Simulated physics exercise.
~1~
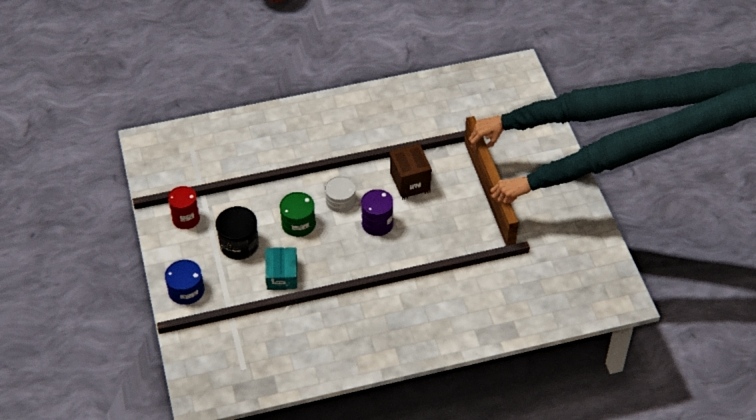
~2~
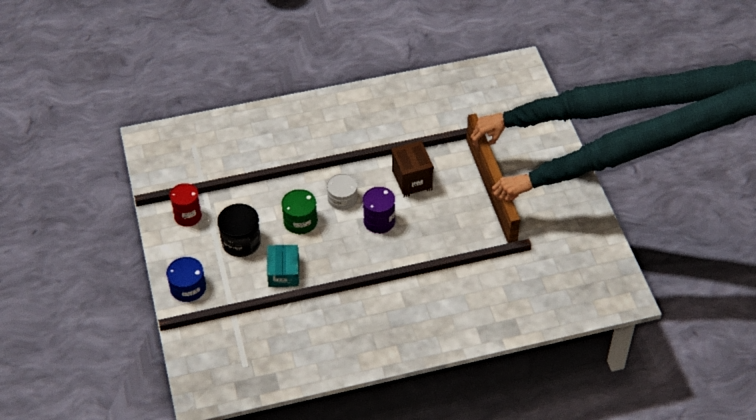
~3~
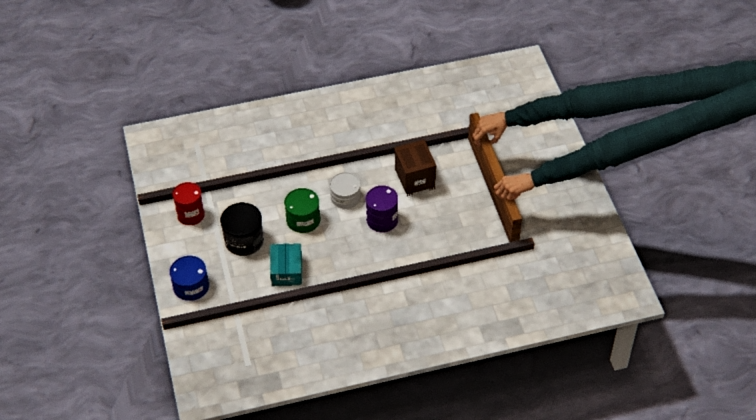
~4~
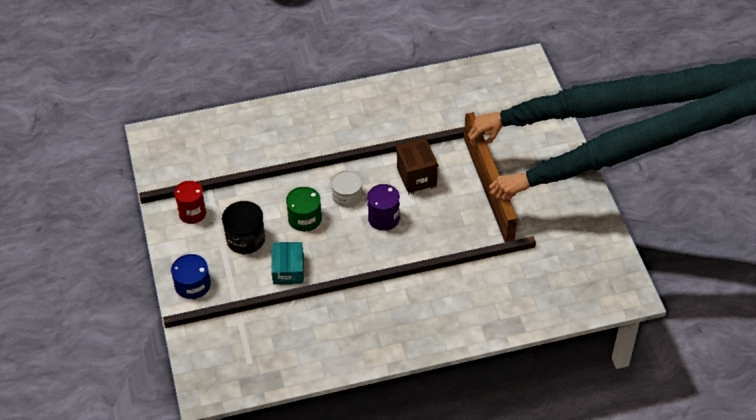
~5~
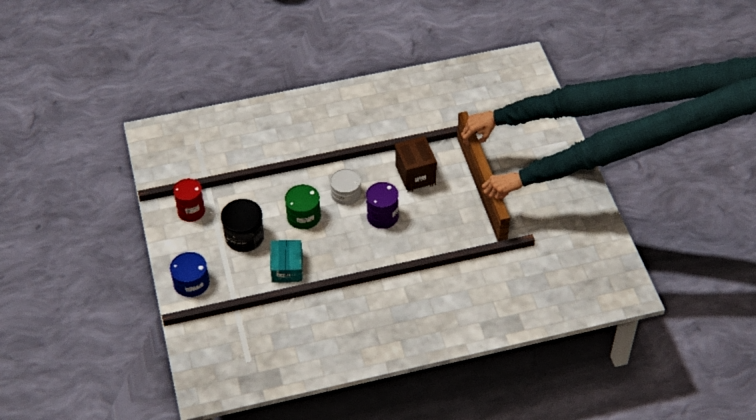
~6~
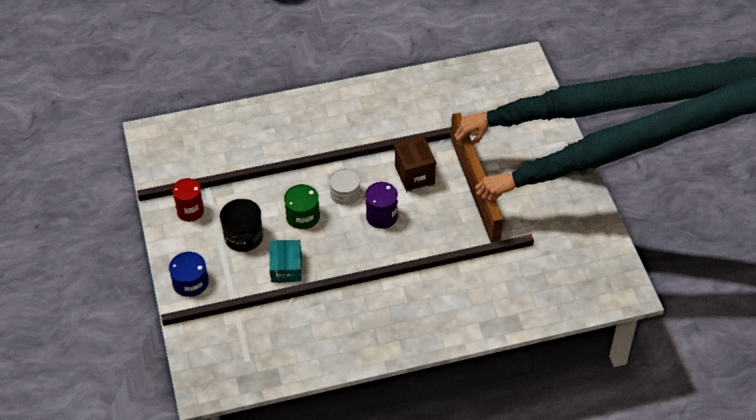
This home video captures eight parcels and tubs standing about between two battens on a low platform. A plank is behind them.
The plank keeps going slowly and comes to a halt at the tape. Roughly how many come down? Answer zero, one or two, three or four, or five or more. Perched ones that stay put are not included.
One or two.
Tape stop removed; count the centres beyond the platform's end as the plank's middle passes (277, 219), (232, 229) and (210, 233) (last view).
0, 1 and 2.
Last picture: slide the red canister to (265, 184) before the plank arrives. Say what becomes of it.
Set there, the object keeps its spot.
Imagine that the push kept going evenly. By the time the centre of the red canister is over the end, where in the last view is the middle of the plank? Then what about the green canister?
The middle would be close to (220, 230) and then close to (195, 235).
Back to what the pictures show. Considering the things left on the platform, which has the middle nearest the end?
It's the red canister that ends nearest.
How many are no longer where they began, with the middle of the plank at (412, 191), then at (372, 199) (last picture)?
I make it 1 at the first spot and 4 at the other.
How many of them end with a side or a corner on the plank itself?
That makes 3.
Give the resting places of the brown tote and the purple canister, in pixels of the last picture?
The brown tote ends at (196, 208) and the purple canister at (205, 244).
Soon after, none off yet; blue canister at rest near (189, 274); red canister at rest near (188, 200); black pail at rest near (242, 226).
After that, none off yet; blue canister at rest near (189, 274); red canister at rest near (188, 200); black pail displaced a little near (224, 230).
In the end, the number that fall off is one or two; gone, black pail.
